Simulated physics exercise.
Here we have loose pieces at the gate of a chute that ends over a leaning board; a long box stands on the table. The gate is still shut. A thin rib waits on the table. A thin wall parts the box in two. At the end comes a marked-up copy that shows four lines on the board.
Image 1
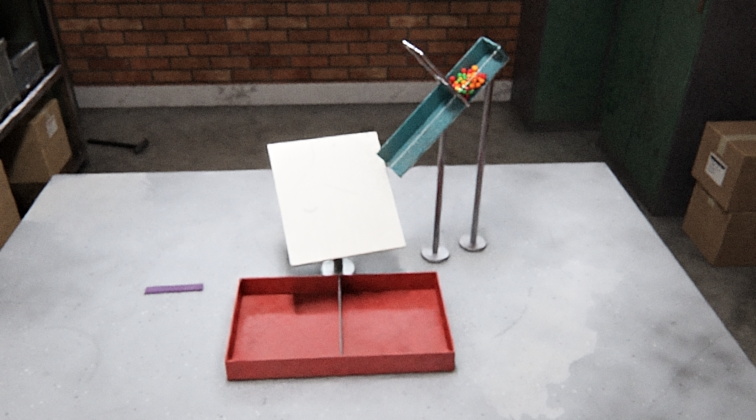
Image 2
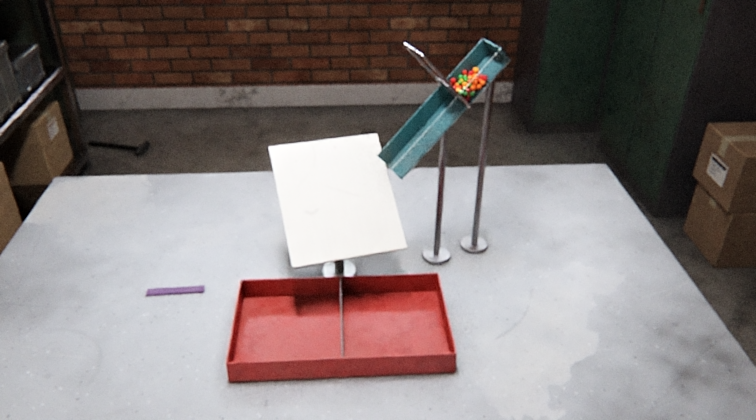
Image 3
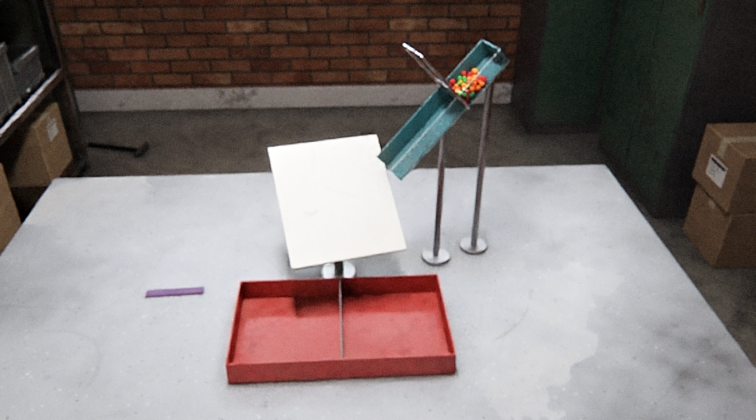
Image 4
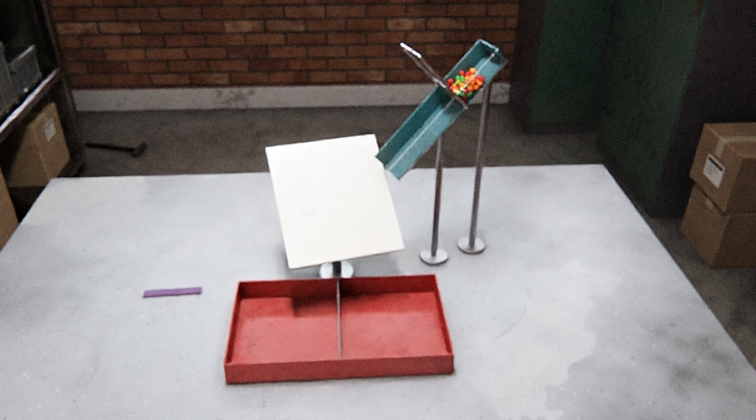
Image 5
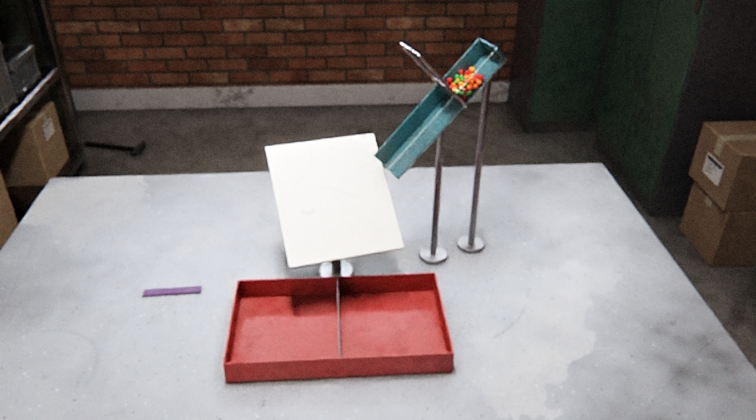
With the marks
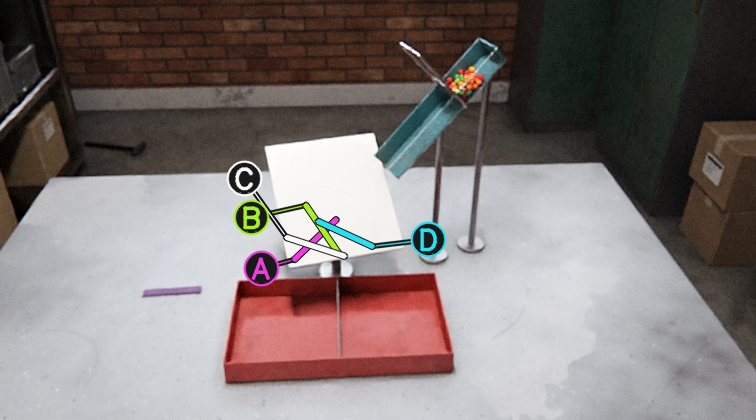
Colorful beads sit still behind a chute's gate above a tilted white board and red box.
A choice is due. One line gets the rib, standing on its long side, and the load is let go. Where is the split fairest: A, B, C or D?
A.
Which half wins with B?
More lands on the right.
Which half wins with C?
Right.
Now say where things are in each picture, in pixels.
Load behind the gate at (465, 85), round plastic beads; lip of the chute at (394, 171), sloping fairly steeply, in the first picture.
Middle of the board at (337, 196), tilted fairly steeply; middle of its low edge at (351, 257); of its high edge at (324, 140), in the second picture.
Front corners of the box at (226, 364) and (456, 354); front end of its middle wall at (342, 359); gate still shut at (446, 87), in the third picture.
Middle of the load at (463, 88); lip at (392, 173), in the fourth picture.
Middle of the load at (462, 86); lip at (391, 172), in the fifth picture.
On the marked copy, line A from (336, 219) to (294, 259); line B from (305, 205) to (338, 252); line C from (286, 237) to (344, 256); line D from (318, 221) to (372, 246).
With A, of what is caught, about half in the left half, about half in the right.
With B, of what is caught, a small part in the left half, most in the right.
With C, of what is caught, a small part in the left half, most in the right.
With D, of what is caught, about a quarter in the left half, most in the right.
